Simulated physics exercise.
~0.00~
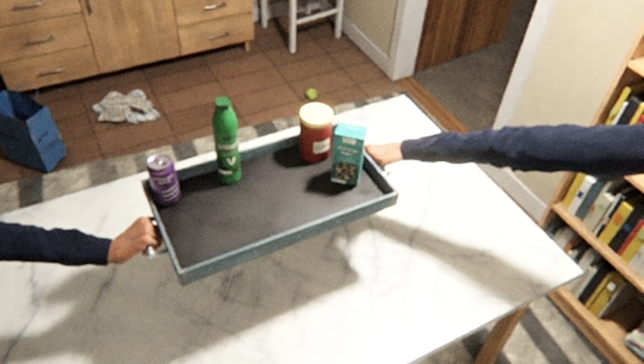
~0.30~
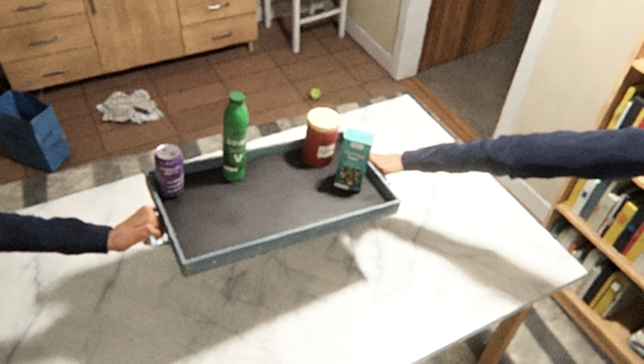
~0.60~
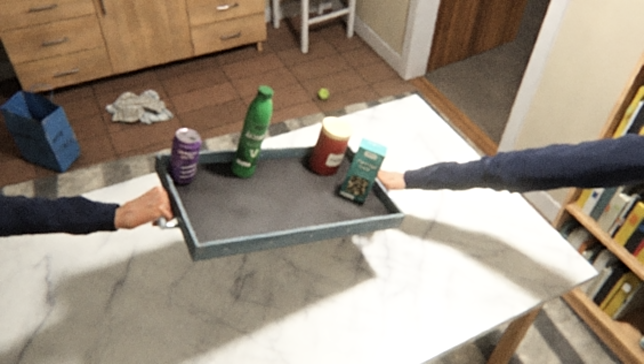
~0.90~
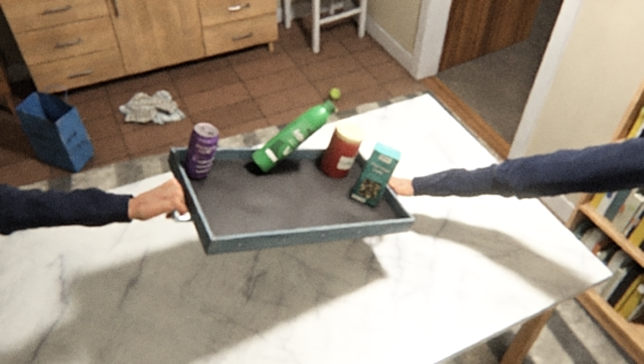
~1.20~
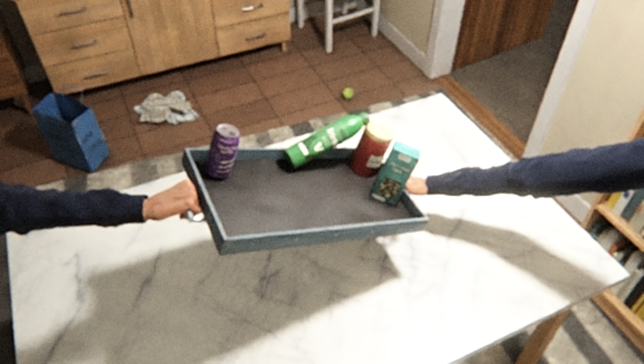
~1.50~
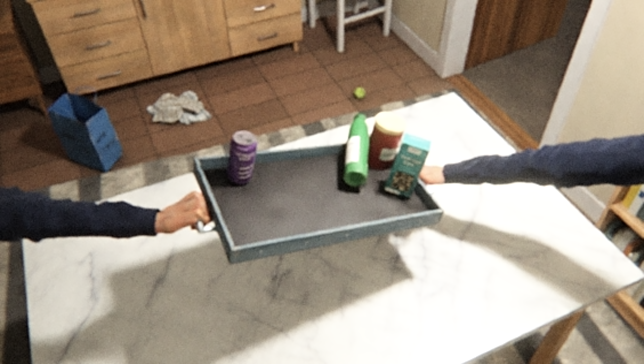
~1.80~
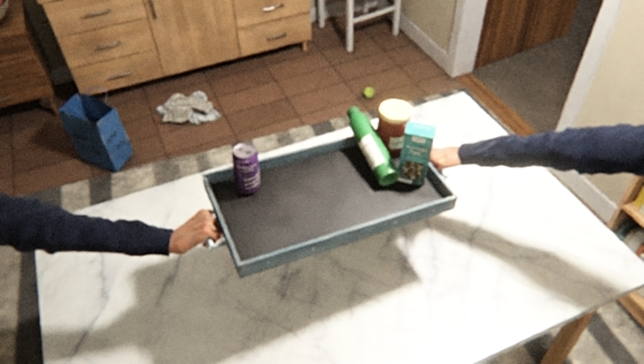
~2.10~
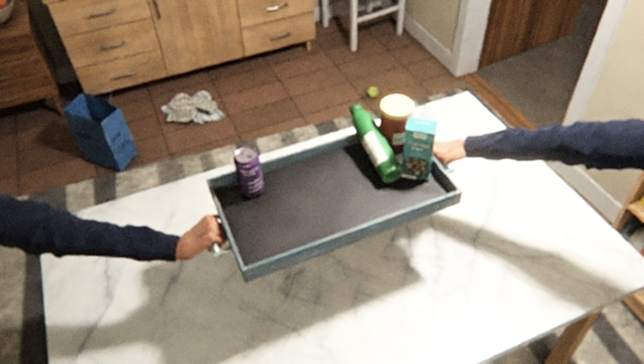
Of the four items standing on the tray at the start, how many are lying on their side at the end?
One of them, the green bottle, is lying on its side at the end, while the can, jar and carton are still upright.
